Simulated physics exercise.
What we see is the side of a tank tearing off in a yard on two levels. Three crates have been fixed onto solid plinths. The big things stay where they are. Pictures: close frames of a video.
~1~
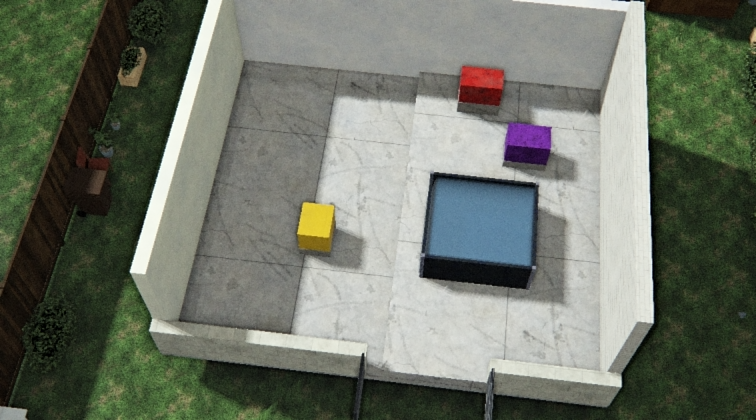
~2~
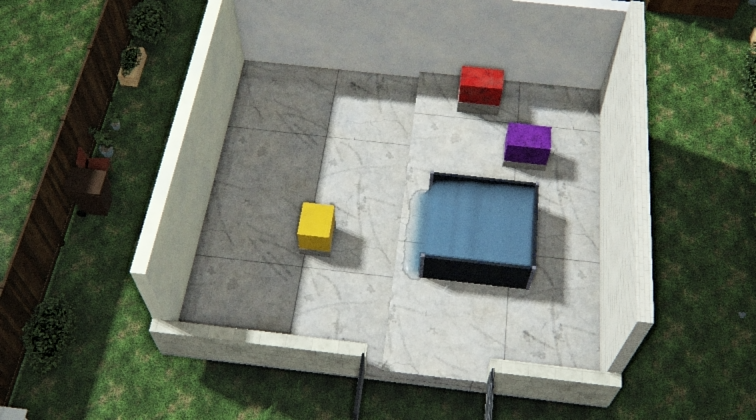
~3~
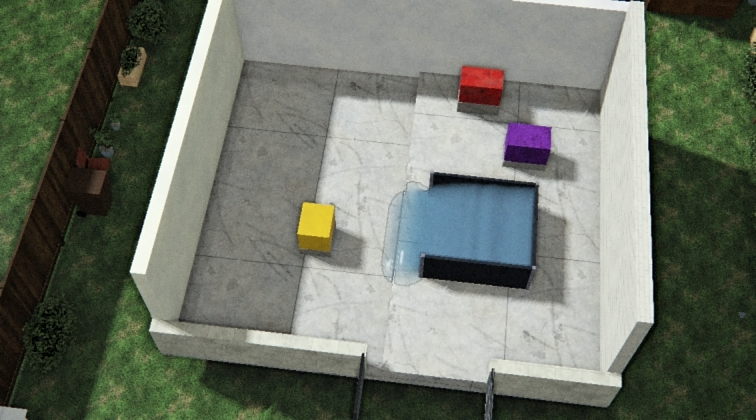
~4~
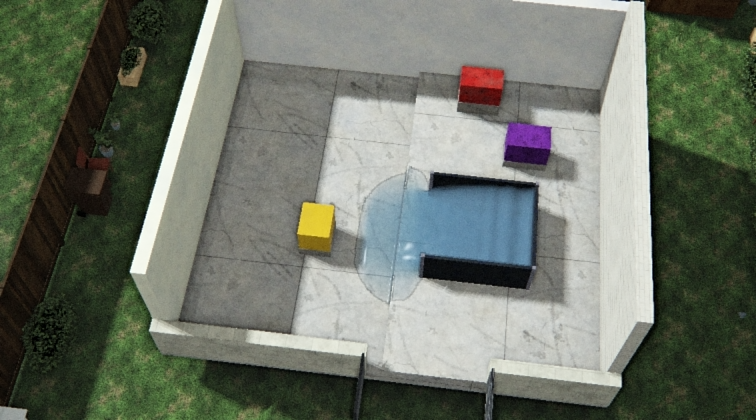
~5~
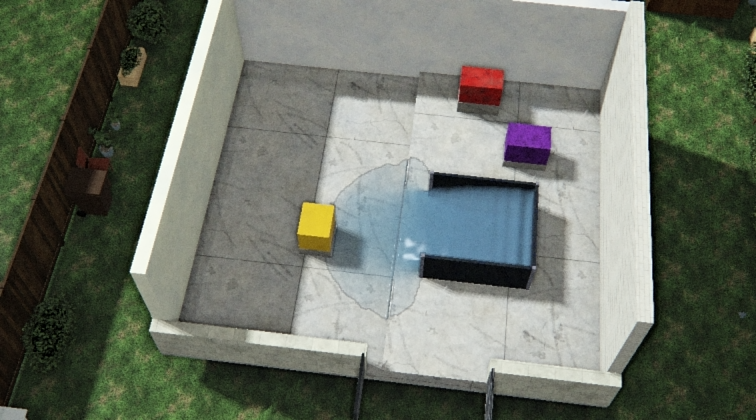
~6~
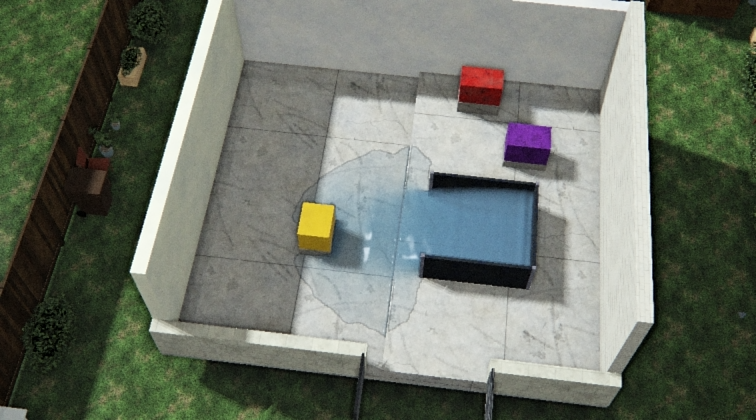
Water poured out of the left side of a dark tank in a walled yard, spreading leftward across the pale tiles in a widening puddle until it reached the yellow block, which stayed put.
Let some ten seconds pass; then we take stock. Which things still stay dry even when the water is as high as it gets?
Taking each one: The purple crate stays dry; the yellow crate does not stay dry; the red crate stays dry.
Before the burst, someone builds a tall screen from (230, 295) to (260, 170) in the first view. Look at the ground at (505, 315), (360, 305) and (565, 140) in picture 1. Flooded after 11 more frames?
One by one: Spared, soaked, spared.
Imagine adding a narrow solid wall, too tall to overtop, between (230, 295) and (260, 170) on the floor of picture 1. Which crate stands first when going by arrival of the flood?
It's the yellow crate.
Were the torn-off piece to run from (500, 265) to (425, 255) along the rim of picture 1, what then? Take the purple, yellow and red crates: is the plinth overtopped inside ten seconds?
Going through them, the purple is never reached, the yellow is never reached and the red is never reached.
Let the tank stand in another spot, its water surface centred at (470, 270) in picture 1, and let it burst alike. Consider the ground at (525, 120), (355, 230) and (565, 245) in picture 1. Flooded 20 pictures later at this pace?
Untouched, submerged, untouched.
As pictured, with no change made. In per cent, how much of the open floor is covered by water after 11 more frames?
About 45 per cent.
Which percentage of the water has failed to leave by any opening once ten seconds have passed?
Some 98 per cent.
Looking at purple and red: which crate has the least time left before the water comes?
That would be the crate marked red.
A moment on, water covers 35 % of the floor; the purple crate not reached, the yellow crate water round its plinth, the red crate not reached.
Next, water covers 45 % of the floor; the purple crate not reached, the yellow crate water round its plinth, the red crate not reached.
Then, water covers 50 % of the floor; the purple crate not reached, the yellow crate water round its plinth, the red crate not reached.
Later, water covers 55 % of the floor; the purple crate not reached, the yellow crate water round its plinth, the red crate water round its plinth.
In the end, water covers 55 % of the floor; the purple crate stayed above the water, the yellow crate was topped, the red crate stayed above the water.
